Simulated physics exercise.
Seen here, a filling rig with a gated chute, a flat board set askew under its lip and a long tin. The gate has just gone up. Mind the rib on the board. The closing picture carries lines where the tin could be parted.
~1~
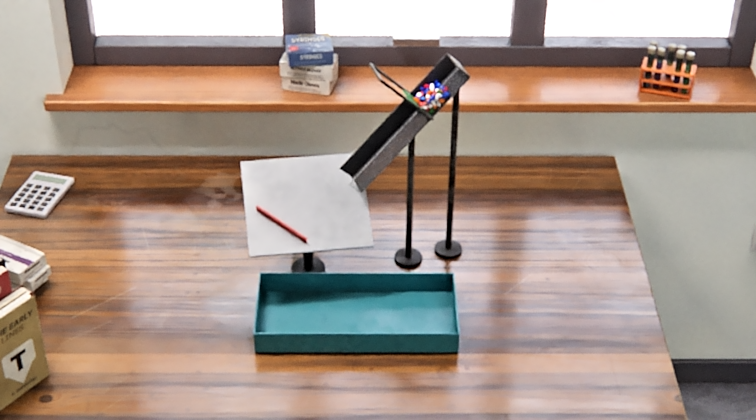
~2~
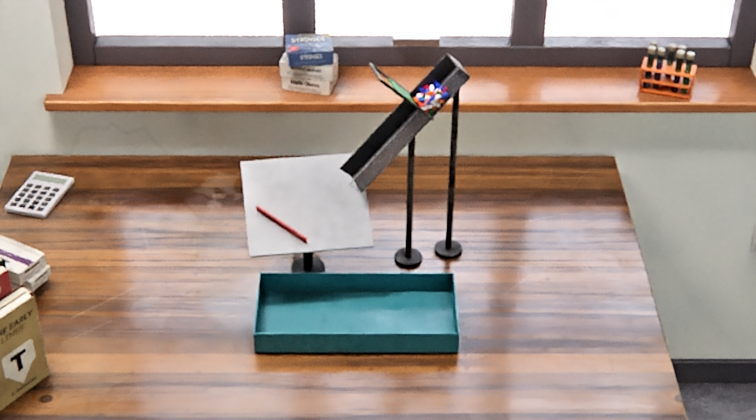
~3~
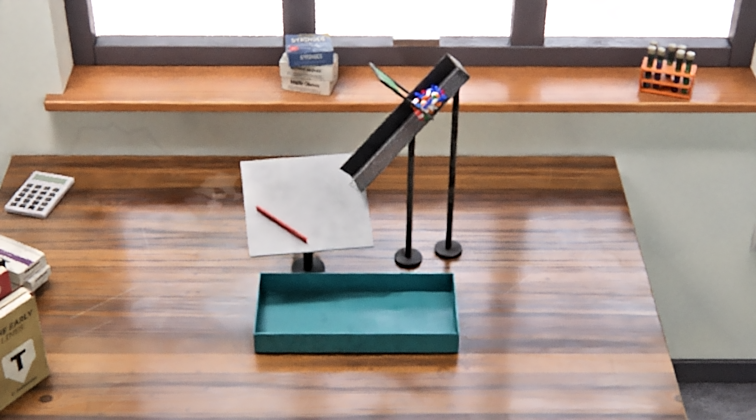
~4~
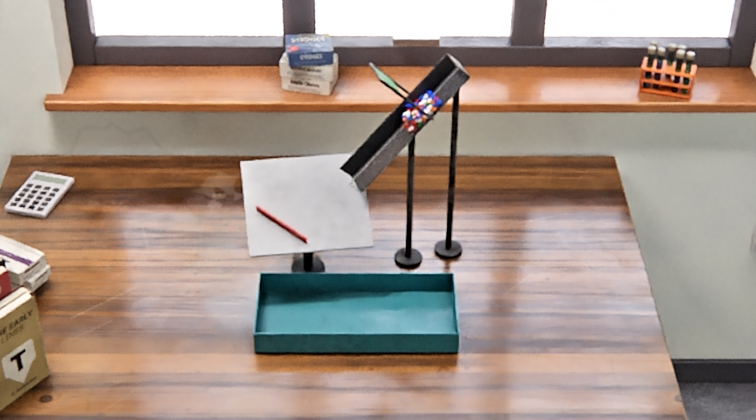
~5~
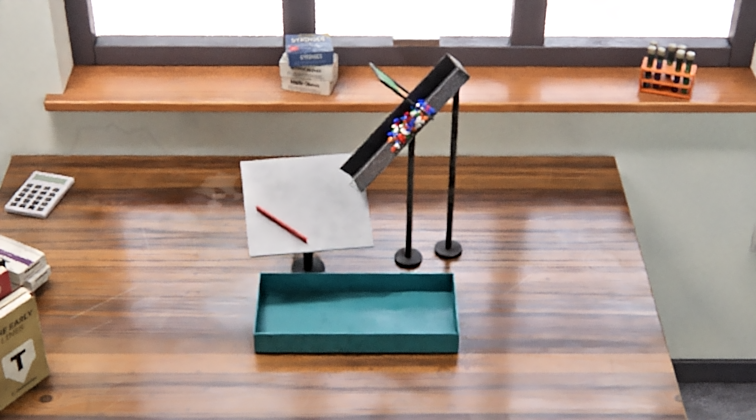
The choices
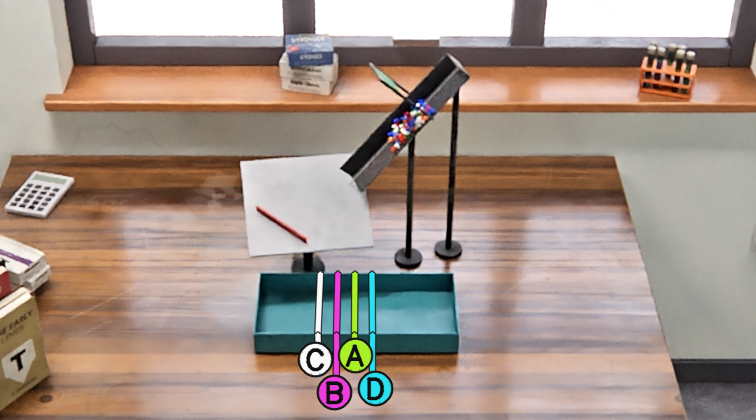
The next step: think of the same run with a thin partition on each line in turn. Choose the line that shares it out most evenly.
The answer is line C.
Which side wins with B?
More lands on the left.
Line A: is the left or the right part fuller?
Left.
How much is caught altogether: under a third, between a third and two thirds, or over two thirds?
Over two thirds.
On the marked copy, line A crosses the front rim at (354, 333); line B crosses the front rim at (336, 333); line C crosses the front rim at (317, 333); line D crosses the front rim at (372, 333).
For line A, of what is caught, nearly all on the left of the divider, a stray few on the right.
For line B, of what is caught, most on the left of the divider, a small part on the right.
For line C, of what is caught, about a third on the left of the divider, about two thirds on the right.
For line D, of what is caught, all on the left of the divider, none on the right.
